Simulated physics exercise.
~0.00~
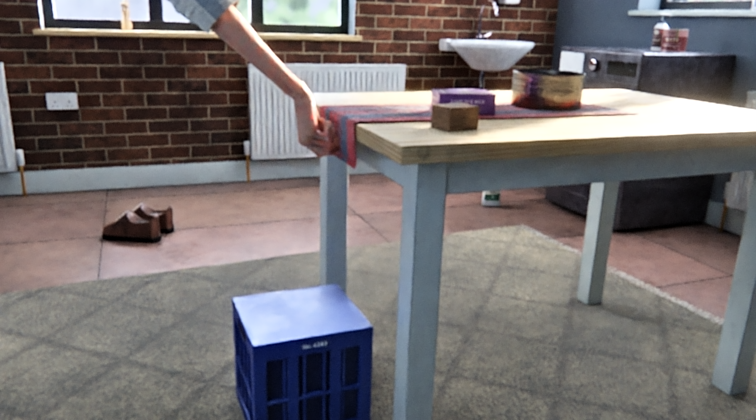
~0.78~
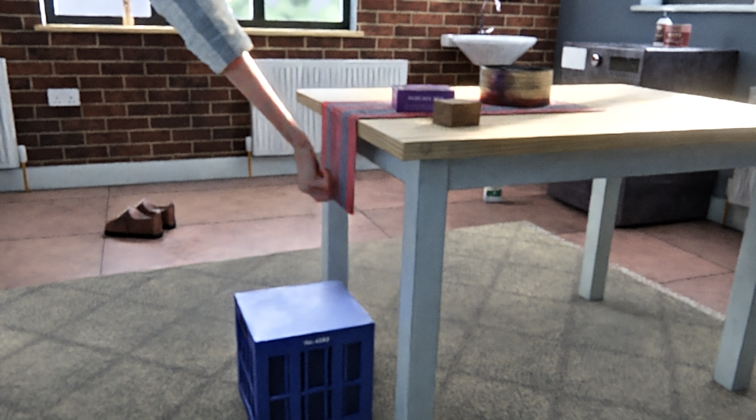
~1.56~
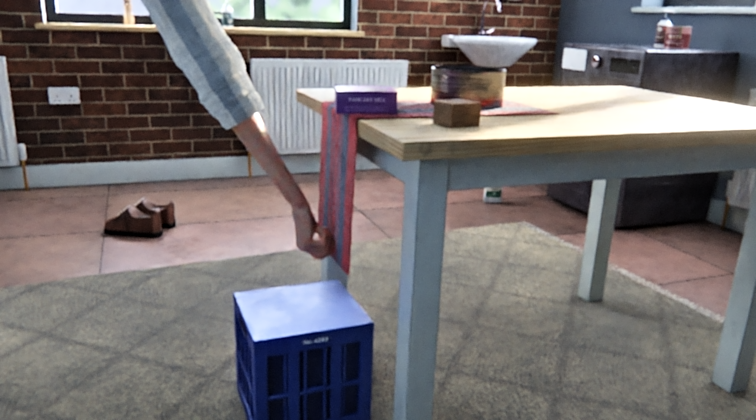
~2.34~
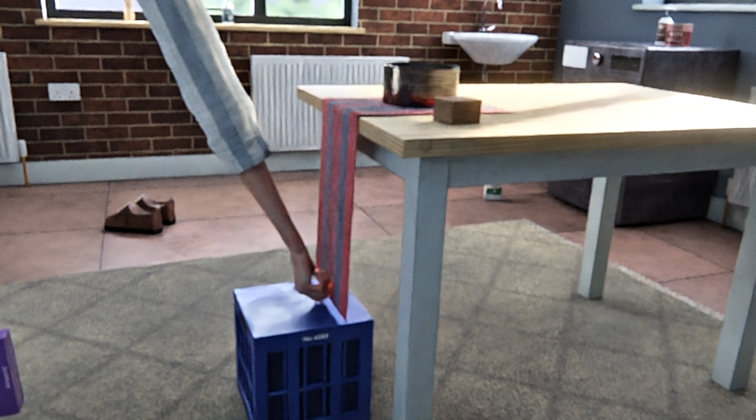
Red table runner being pulled down by a hand onto a blue crate, carrying a purple packet off the table, brown block staying.
